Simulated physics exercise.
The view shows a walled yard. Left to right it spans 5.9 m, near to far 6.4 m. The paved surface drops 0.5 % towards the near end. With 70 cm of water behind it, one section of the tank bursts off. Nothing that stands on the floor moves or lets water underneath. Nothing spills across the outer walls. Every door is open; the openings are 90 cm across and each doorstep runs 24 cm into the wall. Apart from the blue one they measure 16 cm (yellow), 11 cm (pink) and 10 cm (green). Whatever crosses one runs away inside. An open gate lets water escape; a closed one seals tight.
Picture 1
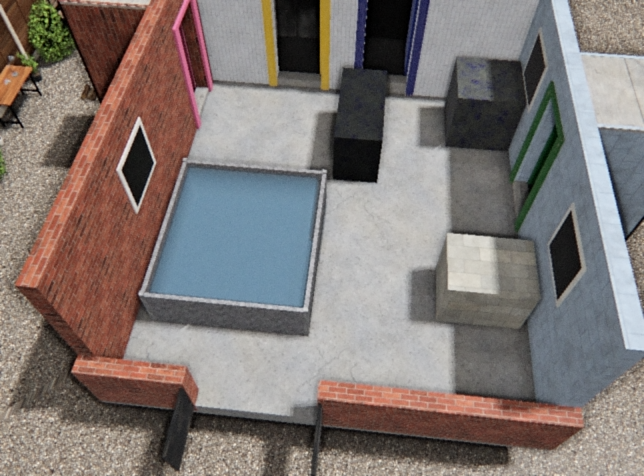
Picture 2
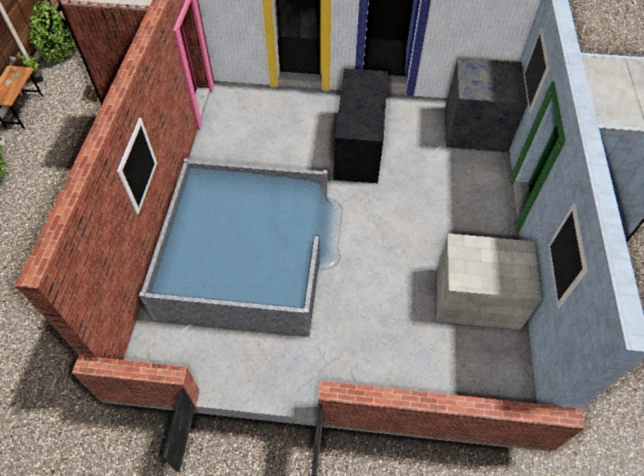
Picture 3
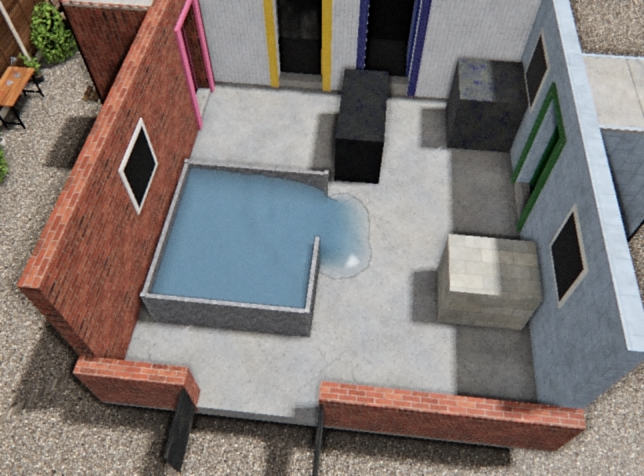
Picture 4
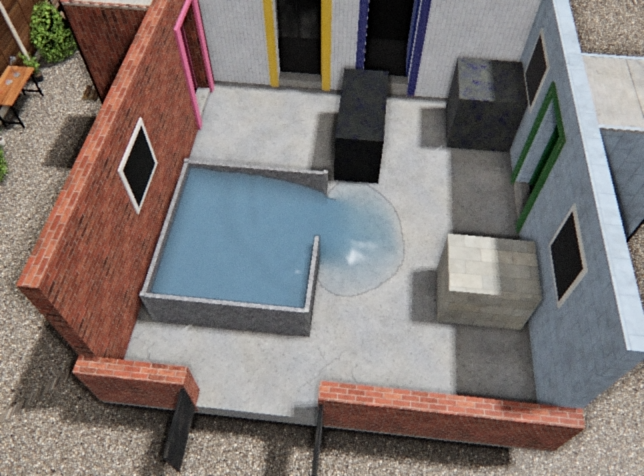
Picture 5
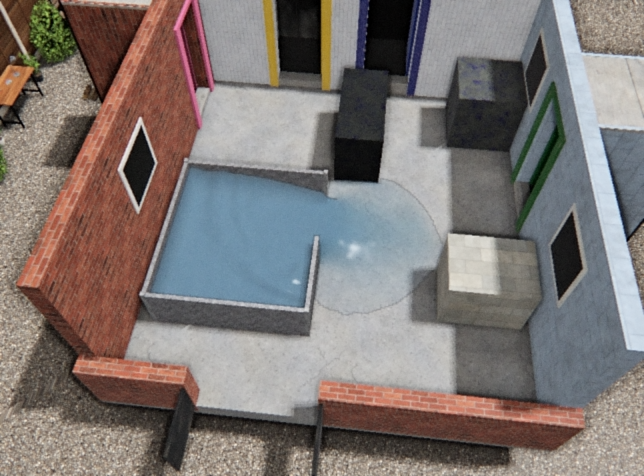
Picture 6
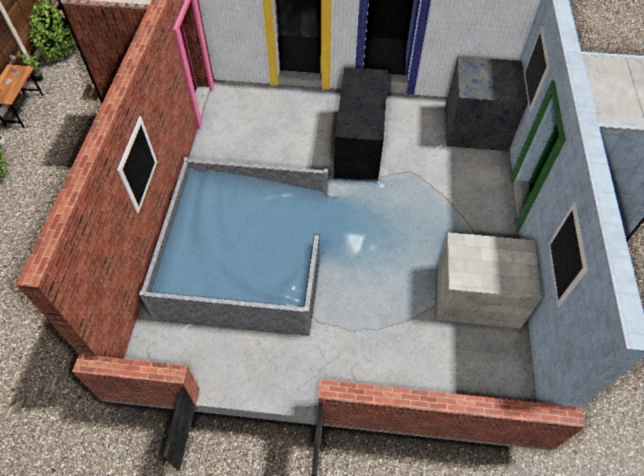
The footage shows a walled yard with a still, water-filled tank at left; a section of its right side bursts open, and water pours through the gap, spreading in a widening sheet across the grey floor to the pale block.
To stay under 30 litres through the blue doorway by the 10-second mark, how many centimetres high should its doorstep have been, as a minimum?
At least 12.5 cm or so.
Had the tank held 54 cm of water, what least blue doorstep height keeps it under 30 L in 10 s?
About 9.0 cm.
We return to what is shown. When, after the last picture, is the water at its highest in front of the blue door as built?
Near 5.0 s.
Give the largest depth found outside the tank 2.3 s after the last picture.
Up to some 36 cm.
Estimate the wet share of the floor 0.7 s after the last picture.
Near 30 per cent is wet.
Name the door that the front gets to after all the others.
It is the pink one.
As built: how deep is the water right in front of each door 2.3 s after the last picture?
In cm: Blue 1, yellow 0, pink 0, green 31.
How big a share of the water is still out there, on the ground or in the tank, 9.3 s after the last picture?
About 82 per cent.
Then, 0.7 s after the last picture water covers 30 % of the floor, deepest (40 cm) near (329, 222); it has not reached the blue door.
Then, 2.3 s after the last picture water covers 50 % of the floor, deepest (36 cm) near (488, 202); it has not reached the blue door.
Then, 9.3 s after the last picture water covers 95 % of the floor, deepest (17 cm) near (386, 155); 11 cm at the blue door, 0 litres in over its 27 cm doorstep.
At the blue door as built, the water peaked near 16 cm, 4.9 s after the last picture.
Run again over the same 10 s with other heights there, 64 litres in over 10 cm, 14 litres over 14 cm. The limit of 30 litres is kept from about 12.5 cm up.
